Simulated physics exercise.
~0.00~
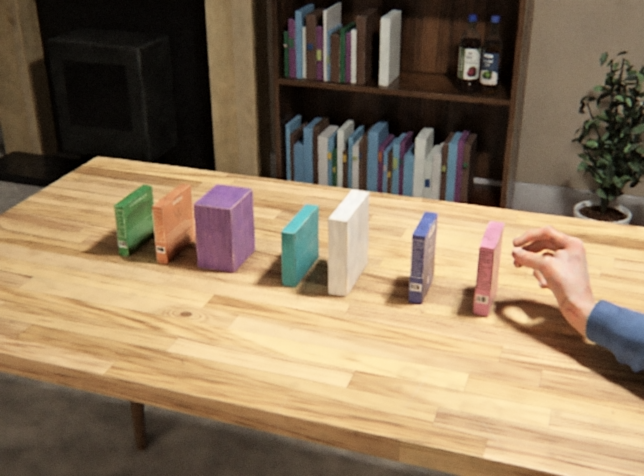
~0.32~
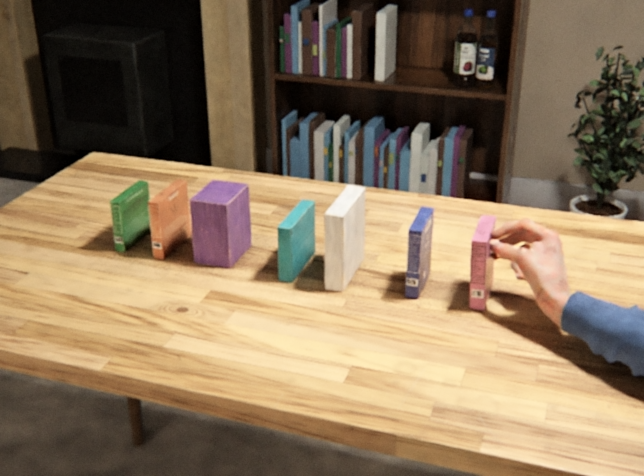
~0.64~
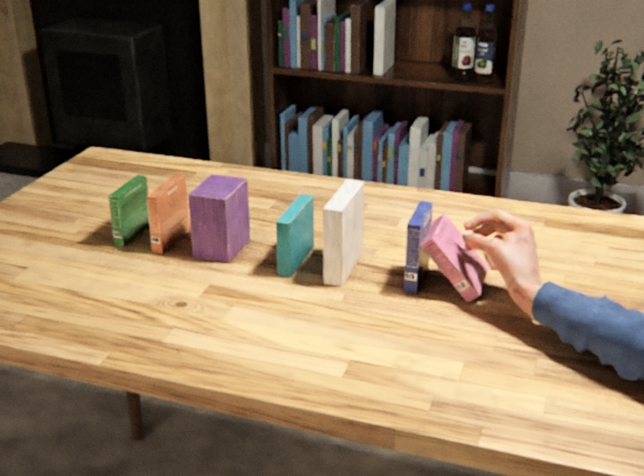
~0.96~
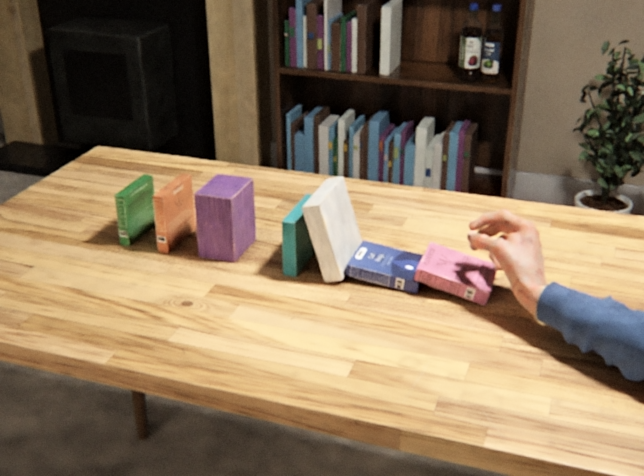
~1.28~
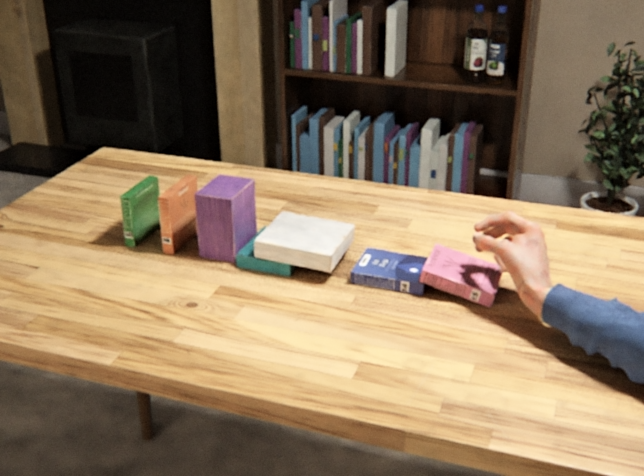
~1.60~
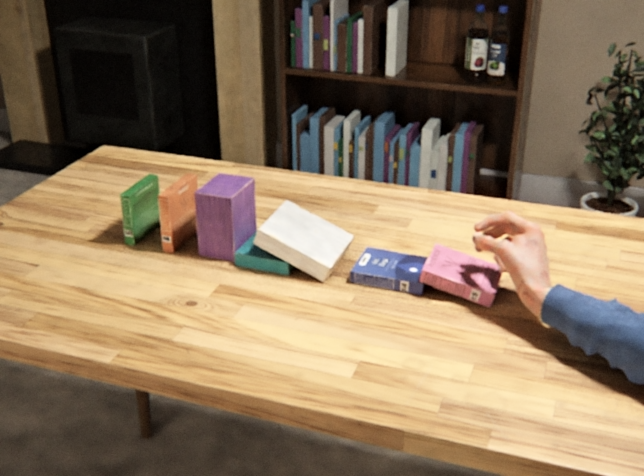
A hand in a blue sleeve reaches in from the right of a wooden table, seen from slightly above, with a bookshelf, a dark stove and a plant behind. Seven upright blocks stand in a row, green, orange, a thick purple one, turquoise, white, blue and pink from left to right. The fingers tip the pink block leftward into the blue one, and both go down. The blue one knocks the white block, which topples onto the turquoise one and brings it down against the purple block. The white block ends tilted across the turquoise one, while purple, orange and green stay standing.
